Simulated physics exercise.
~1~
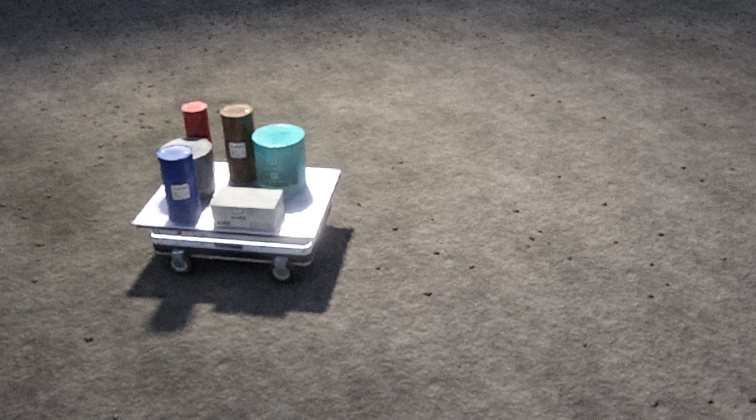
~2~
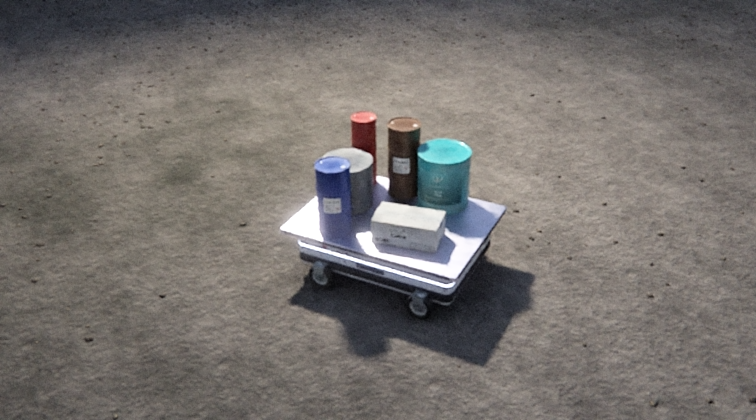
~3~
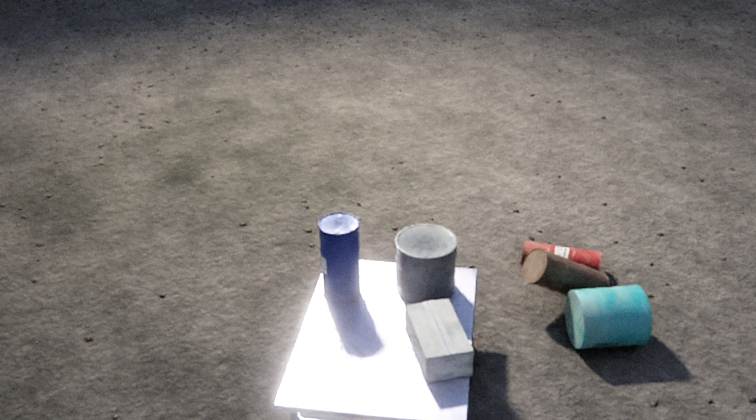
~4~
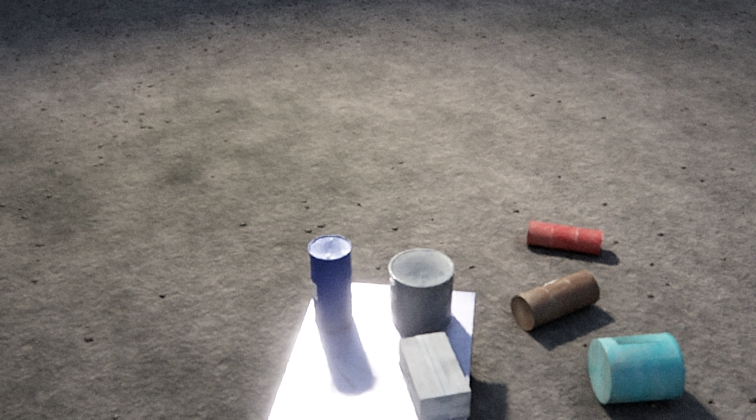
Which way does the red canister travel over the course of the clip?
The red canister moves to the right, first riding on the cart and then ending up on its side on the ground.
